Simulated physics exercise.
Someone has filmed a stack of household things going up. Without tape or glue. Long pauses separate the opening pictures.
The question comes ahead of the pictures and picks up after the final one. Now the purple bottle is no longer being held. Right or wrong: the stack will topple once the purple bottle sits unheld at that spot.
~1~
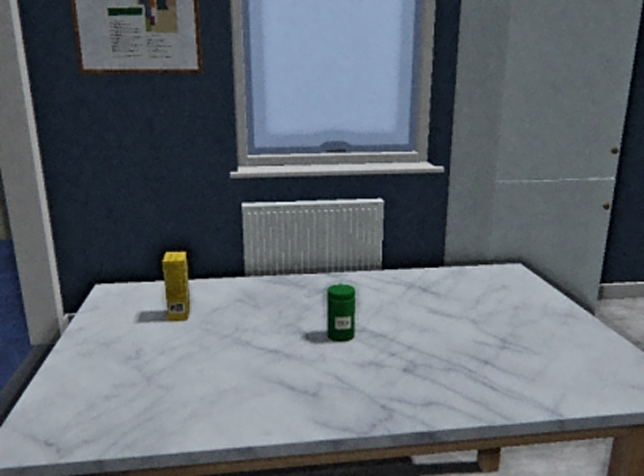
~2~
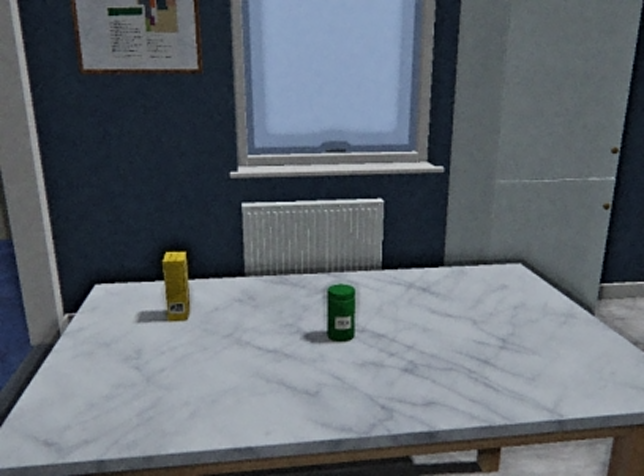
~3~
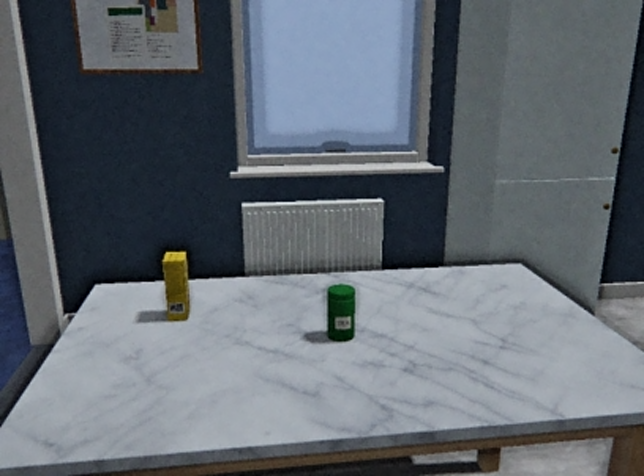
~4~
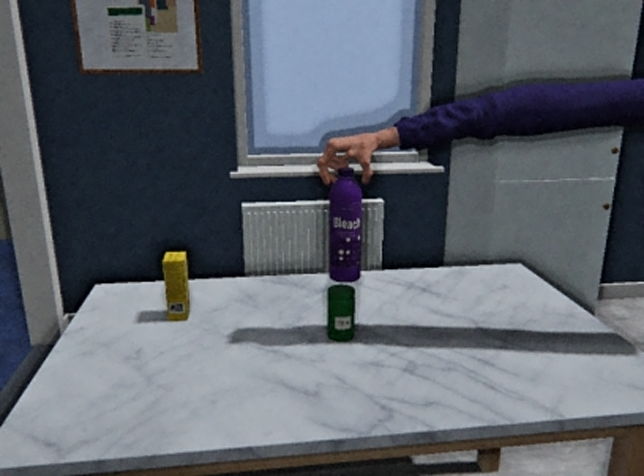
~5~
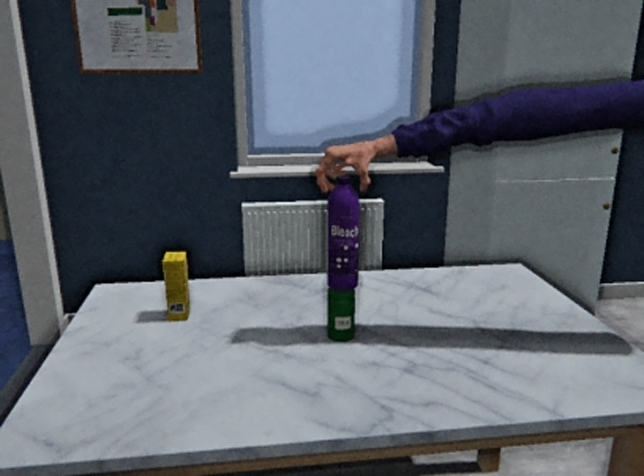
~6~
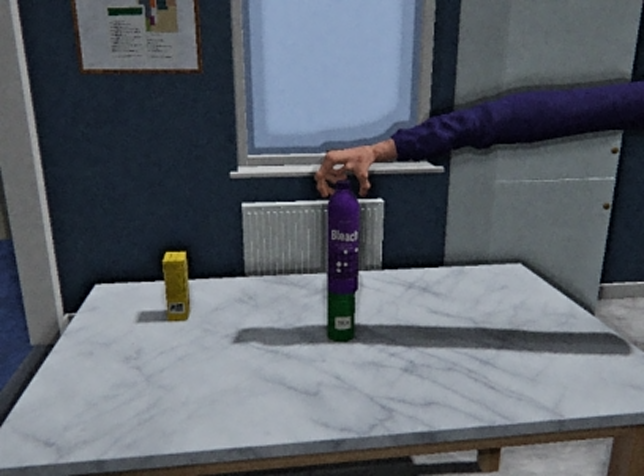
Wrong.
Then, 0.20 s after the last picture, nothing has stirred.
Then, 0.50 s after the last picture, purple bottle resting near (343, 237).
At rest, all 3 in place. Seen from the same camera at the end, purple bottle near (343, 237). The pile keeps its balance.
